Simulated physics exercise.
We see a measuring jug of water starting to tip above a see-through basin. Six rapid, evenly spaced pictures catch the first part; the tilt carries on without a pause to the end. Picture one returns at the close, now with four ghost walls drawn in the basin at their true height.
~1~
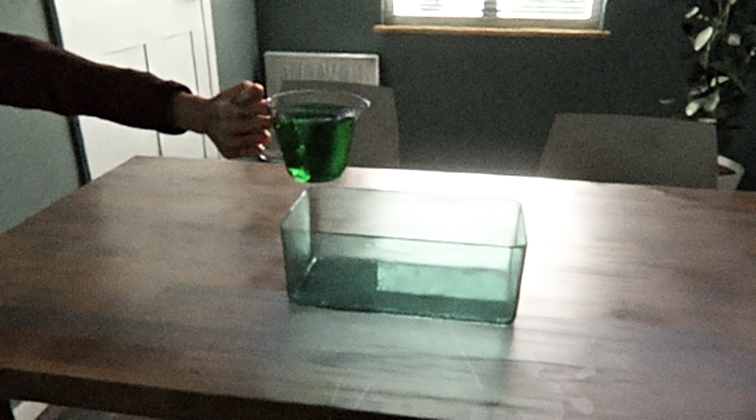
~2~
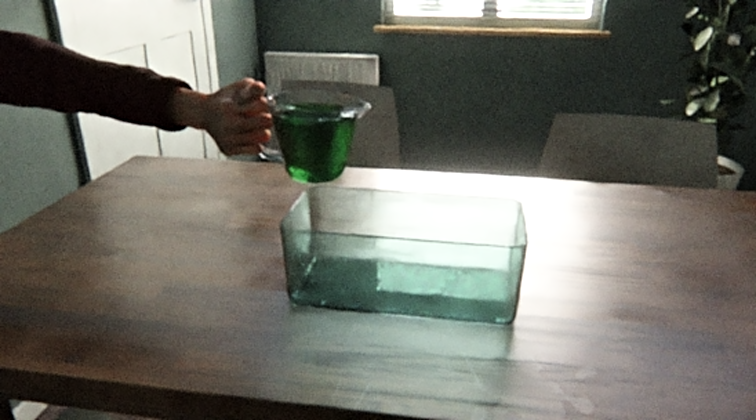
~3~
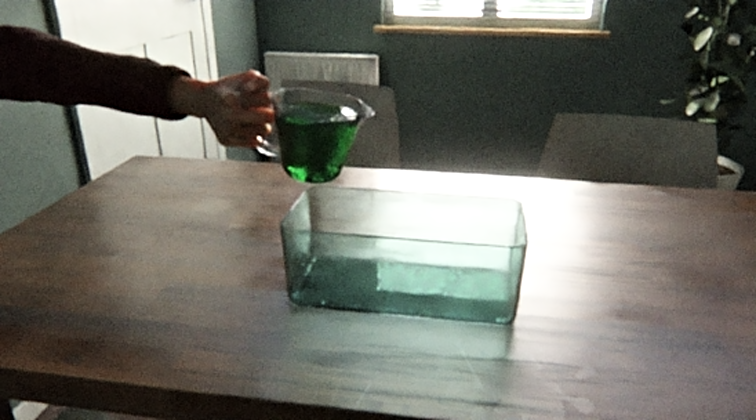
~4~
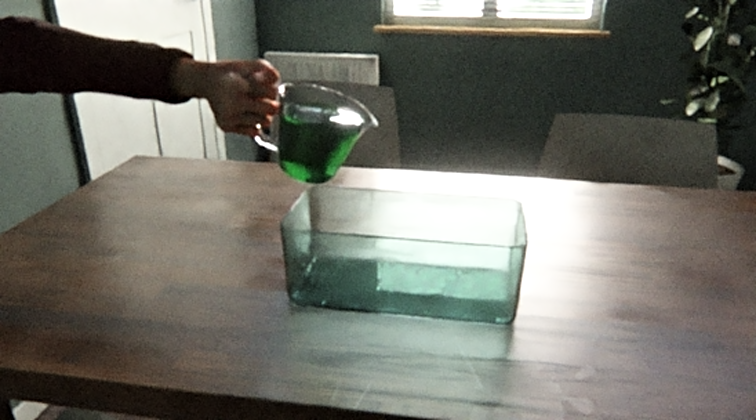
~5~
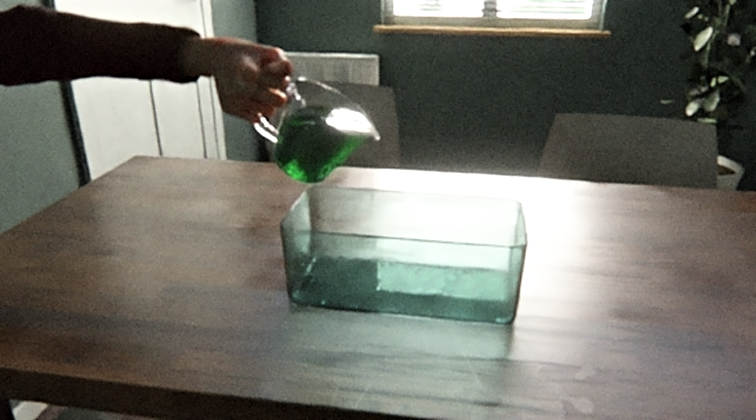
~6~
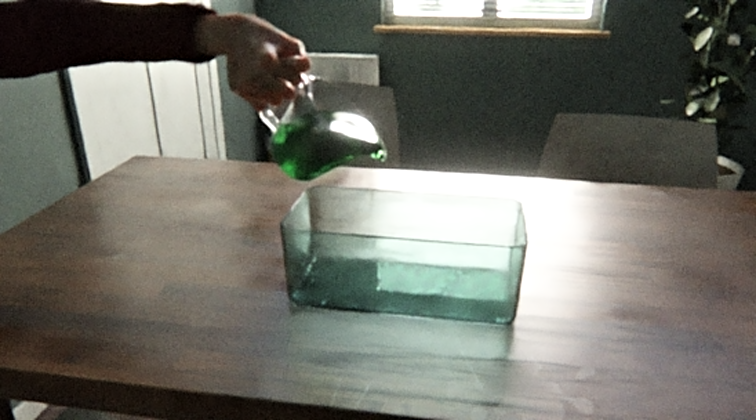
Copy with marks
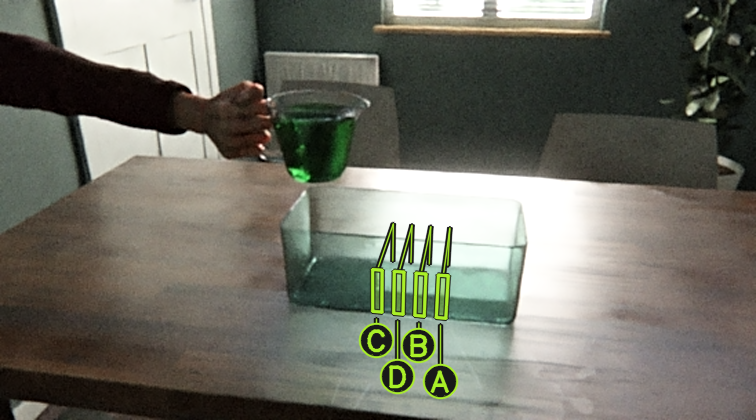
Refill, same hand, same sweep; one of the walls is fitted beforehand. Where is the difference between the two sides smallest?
Take C.
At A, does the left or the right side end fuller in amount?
The left side.
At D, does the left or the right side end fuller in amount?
The left side.
On the marked copy, A at (440, 325); B at (418, 323); C at (376, 318); D at (397, 320).
With A, about 91 % ends left of the wall and 5 % right of it; 4 % is lost outside.
With B, about 91 % ends left of the wall and 4 % right of it; 5 % is lost outside.
With C, about 51 % ends left of the wall and 47 % right of it.
With D, about 77 % ends left of the wall and 20 % right of it; 3 % is lost outside.
